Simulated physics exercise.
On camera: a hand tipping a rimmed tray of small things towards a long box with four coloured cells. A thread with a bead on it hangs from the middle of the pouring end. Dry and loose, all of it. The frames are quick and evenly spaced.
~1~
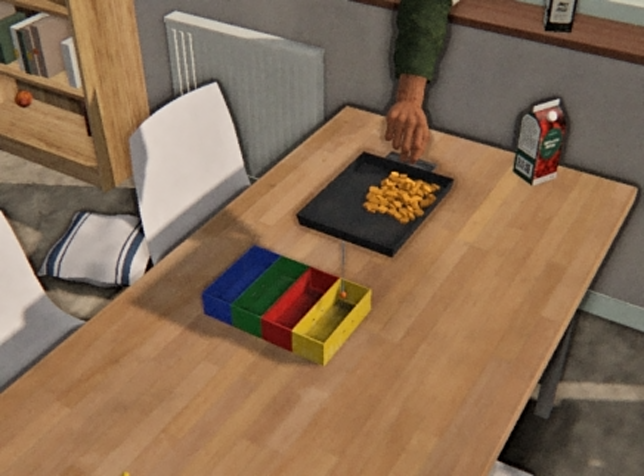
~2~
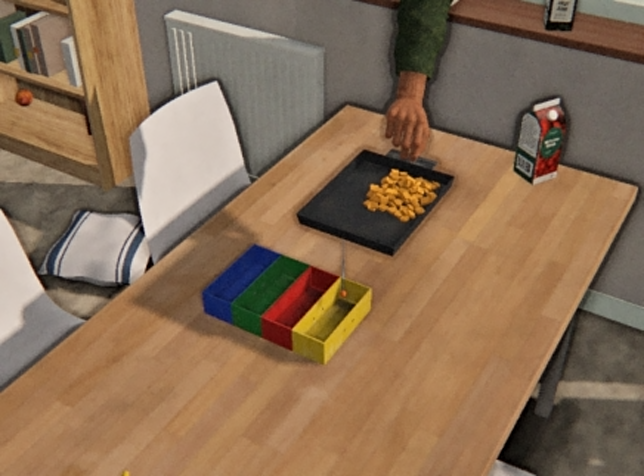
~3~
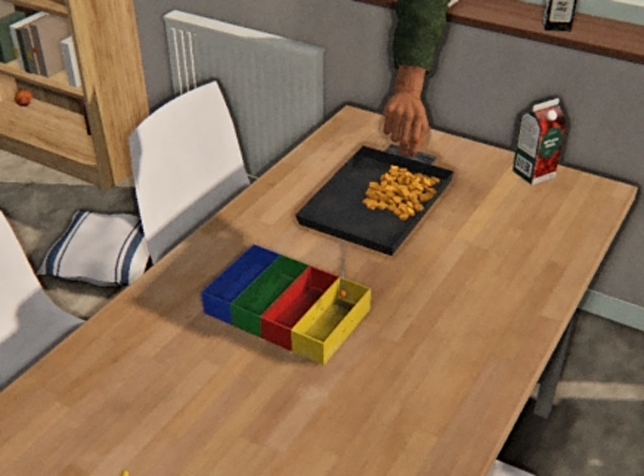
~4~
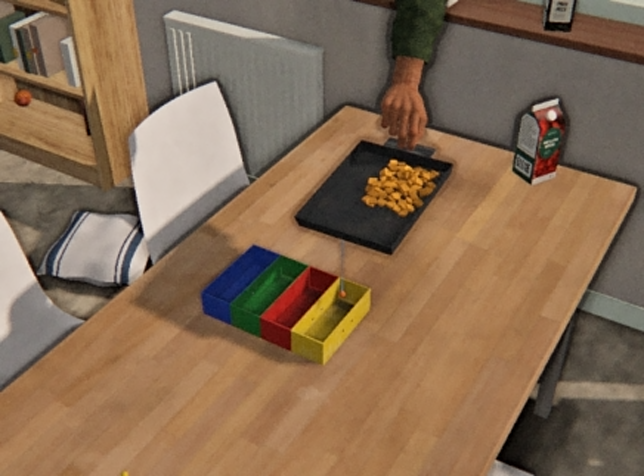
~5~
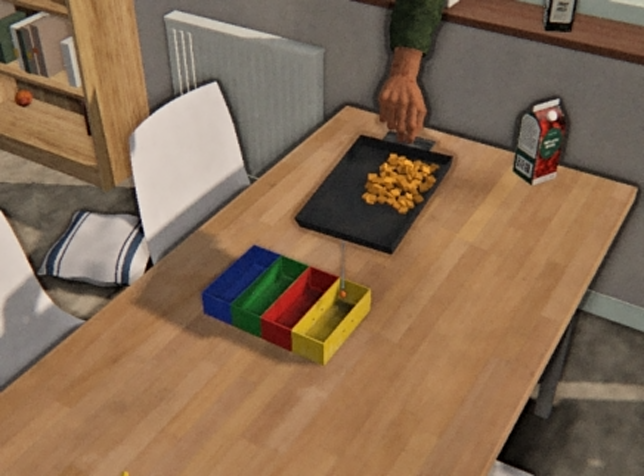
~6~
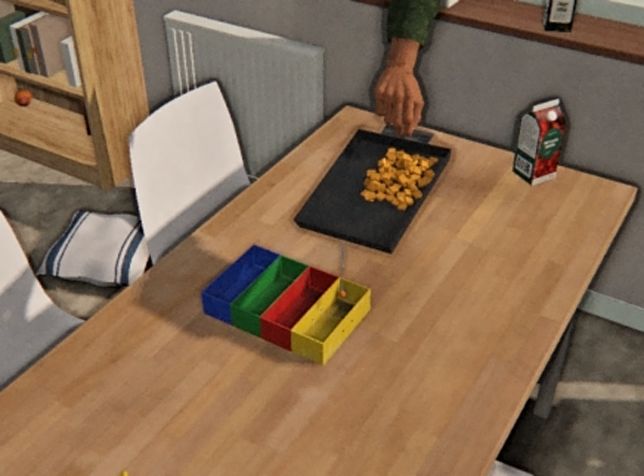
We see a hand holding a dark rimmed tray of small orange-brown pieces above a wooden table, near a box with blue, green, red and yellow cells; the hand gradually tilts the tray, its near left corner lowest.
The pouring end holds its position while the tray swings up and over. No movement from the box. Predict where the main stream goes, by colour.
I would say into the red one.
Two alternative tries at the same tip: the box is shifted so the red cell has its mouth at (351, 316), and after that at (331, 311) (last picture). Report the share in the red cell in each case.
Approximately 10 percent, followed by approximately 30 percent.
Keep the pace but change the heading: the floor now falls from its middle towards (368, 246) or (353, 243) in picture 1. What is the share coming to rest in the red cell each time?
0 %, give or take, and then 0 %.
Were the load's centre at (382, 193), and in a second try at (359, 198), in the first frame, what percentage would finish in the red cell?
Near 70 and 80 percent respectively.
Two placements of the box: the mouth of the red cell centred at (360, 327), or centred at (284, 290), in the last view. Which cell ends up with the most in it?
Blue, then yellow.
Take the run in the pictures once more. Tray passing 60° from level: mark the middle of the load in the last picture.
The middle of the pieces shows up near (326, 228).
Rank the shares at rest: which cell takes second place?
Ranked second: Yellow.
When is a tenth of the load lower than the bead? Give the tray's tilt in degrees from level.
65°.
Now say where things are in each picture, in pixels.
The first frame shows corners of the pouring end near (299, 214) and (393, 247), level; middle of the load near (402, 198), small crackers; bead on its thread near (343, 295); blue cell near (217, 307); green cell near (247, 320); red cell near (277, 333); yellow cell near (308, 346).
The second frame shows corners of the pouring end near (300, 213) and (393, 246), level; middle of the load near (402, 196).
The third frame shows corners of the pouring end near (298, 214) and (392, 246), tipped barely, lowest at the left corner; middle of the load near (401, 193).
The fourth frame shows corners of the pouring end near (298, 216) and (391, 245), tipped a little, lowest at the left corner; middle of the load near (401, 188).
The fifth frame shows corners of the pouring end near (298, 217) and (390, 245), tipped a little, lowest at the left corner; middle of the load near (401, 183).
The sixth frame shows corners of the pouring end near (297, 218) and (389, 245), tipped clearly, lowest at the left corner; middle of the load near (400, 179); blue cell near (217, 307); green cell near (246, 319); red cell near (276, 332); yellow cell near (308, 346).
Shortly afterwards, tray tipped steeply; the bulk on the tray; a little falling or outside the box.
Next, tray tipped right over; near two thirds on the tray; a little in the red cell; a little in the yellow cell; a little in the green cell; only a few falling or outside the box.
Some moments later, tray tipped past a quarter turn; near two thirds in the red cell; near a third in the yellow cell; a little in the green cell; only a few falling or outside the box.
In the end, tray tipped past a quarter turn; near two thirds in the red cell; near a third in the yellow cell; a little in the green cell; none at all in the blue cell; only a few outside the box.
